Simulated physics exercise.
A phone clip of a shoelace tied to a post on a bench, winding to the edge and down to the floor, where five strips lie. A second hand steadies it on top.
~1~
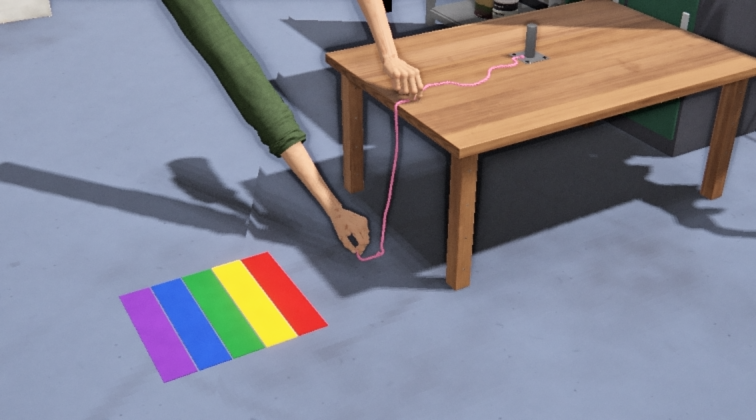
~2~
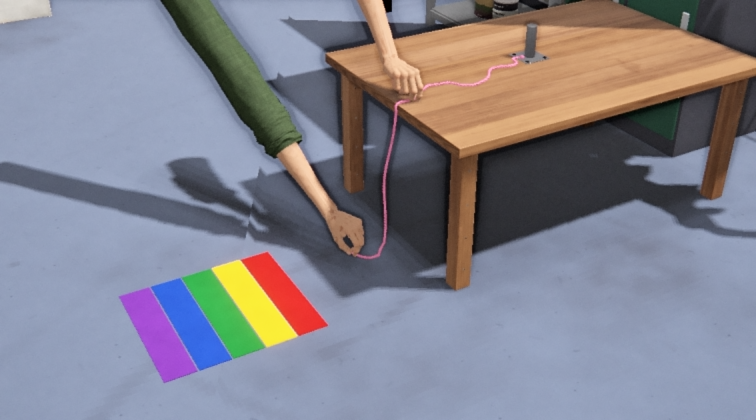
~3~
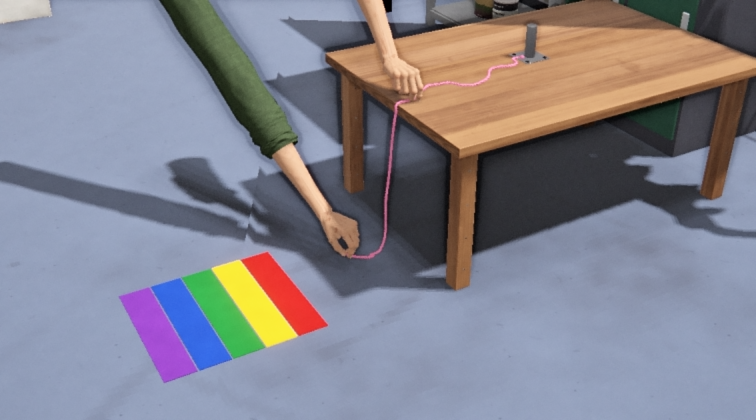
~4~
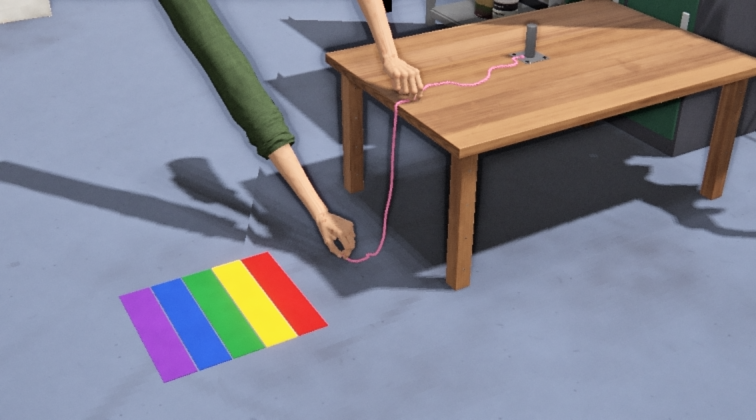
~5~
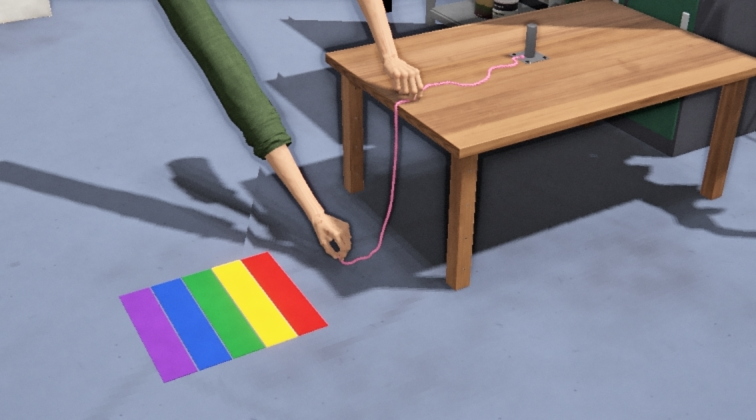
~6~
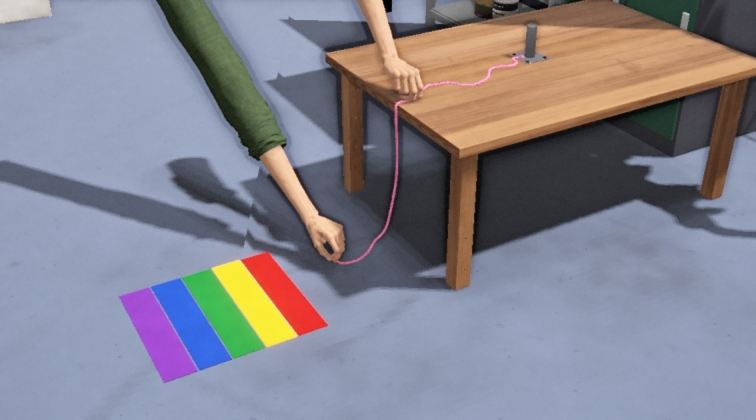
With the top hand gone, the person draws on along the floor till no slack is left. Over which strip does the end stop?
It gets as far as the green strip.
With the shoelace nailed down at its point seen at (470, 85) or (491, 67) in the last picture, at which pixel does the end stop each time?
About (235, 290) and (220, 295).
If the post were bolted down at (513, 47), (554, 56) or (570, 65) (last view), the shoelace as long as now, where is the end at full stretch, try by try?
Try by try, around (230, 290), (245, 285) and (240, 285).
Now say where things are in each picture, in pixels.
The first frame shows end (357, 251); red (302, 316); yellow (271, 326); green (239, 337); blue (206, 348); purple (172, 360).
The second frame shows end (352, 253); shoelace through (515, 65) (479, 83) (424, 89) (395, 124) (384, 184) (384, 243).
The third frame shows end (347, 254).
The fourth frame shows end (343, 256); shoelace through (515, 65) (479, 83) (424, 89) (395, 123) (392, 184) (381, 244).
The fifth frame shows end (339, 257).
The sixth frame shows end (333, 259); shoelace through (515, 65) (479, 83) (424, 89) (396, 123) (396, 182) (374, 241).
Early on, end near (280, 276); over red.
Midway, end near (240, 288); over yellow.
At the end of the slack, end near (215, 296); over green. The green one.
